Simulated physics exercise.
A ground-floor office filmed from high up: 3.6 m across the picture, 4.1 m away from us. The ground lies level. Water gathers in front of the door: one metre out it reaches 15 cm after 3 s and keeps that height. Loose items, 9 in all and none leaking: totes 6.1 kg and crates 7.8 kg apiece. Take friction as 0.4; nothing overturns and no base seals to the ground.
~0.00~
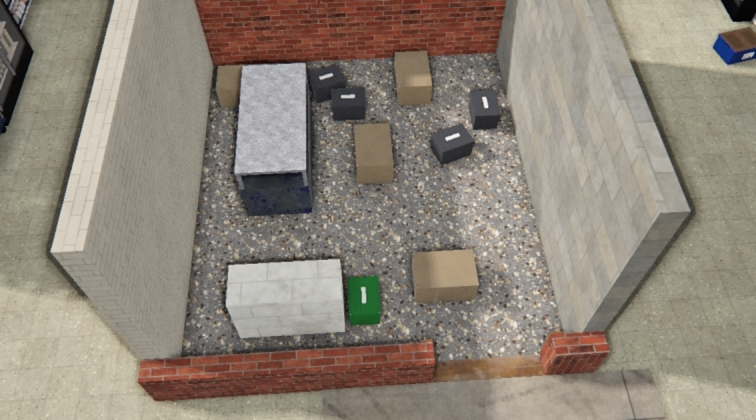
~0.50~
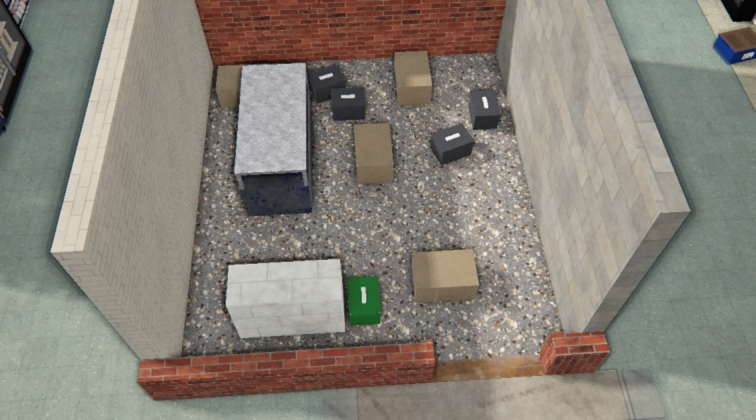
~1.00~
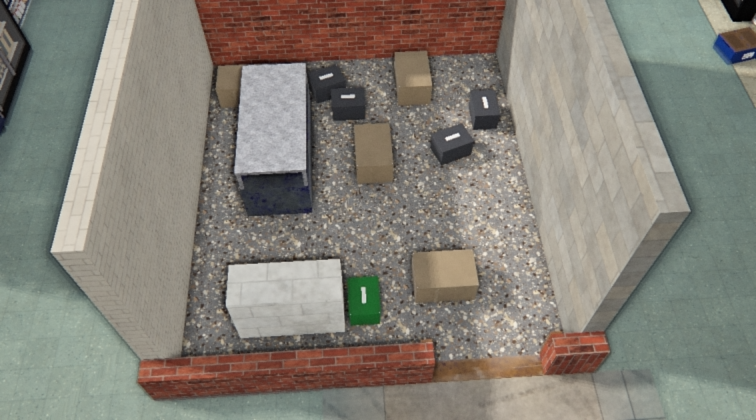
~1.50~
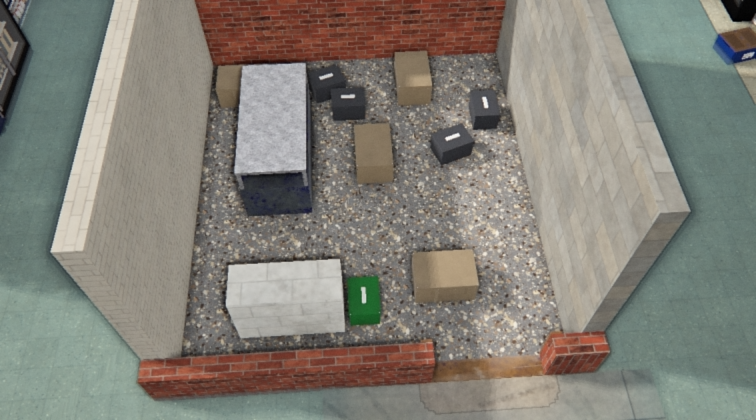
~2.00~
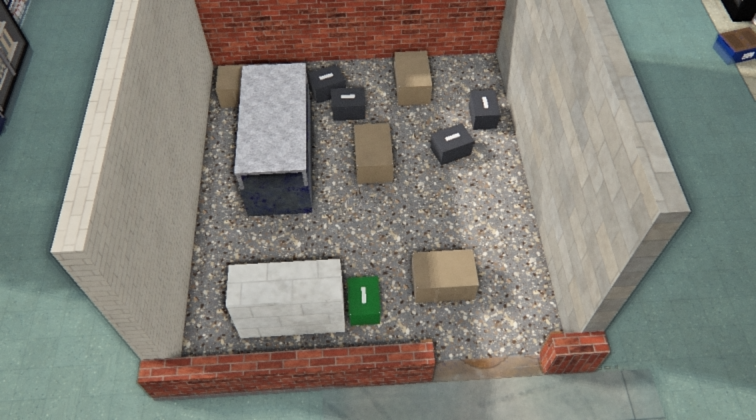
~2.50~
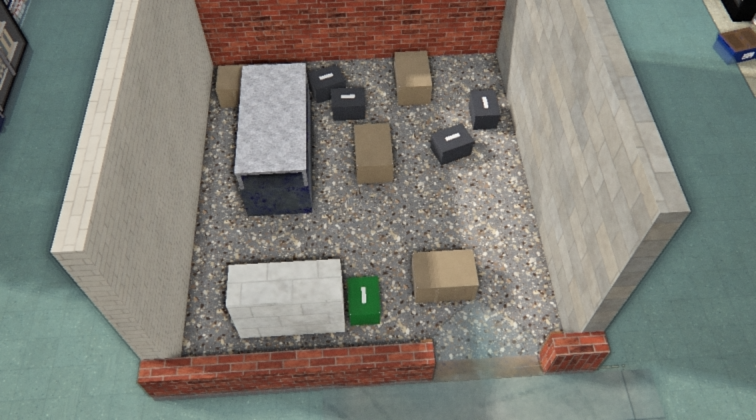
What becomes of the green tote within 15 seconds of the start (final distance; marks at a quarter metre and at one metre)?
Green tote holds its place.
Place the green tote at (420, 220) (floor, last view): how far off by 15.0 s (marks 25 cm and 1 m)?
It gets carried off.
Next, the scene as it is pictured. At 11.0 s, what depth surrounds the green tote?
Roughly 1 cm.
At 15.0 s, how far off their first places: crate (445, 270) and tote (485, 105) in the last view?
In that order: 200 cm, 300 cm.
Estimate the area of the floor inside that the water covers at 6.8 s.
Some 10.0 m2.
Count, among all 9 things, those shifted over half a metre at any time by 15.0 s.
8 of them.
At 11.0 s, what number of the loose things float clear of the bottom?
At that moment 7.
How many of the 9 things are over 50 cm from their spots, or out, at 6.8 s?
I count 3.
After 3.5 s the green tote is near (364, 296), 0.0 m from its start, aground; 0 afloat.
After 6.8 s the green tote is near (364, 296), 0.0 m from its start, aground; 4 afloat.
After 11.0 s the green tote is near (364, 296), 0.0 m from its start, aground; 7 afloat.
After 15.0 s the green tote is near (361, 301), 0.1 m from its start, afloat; 9 afloat.
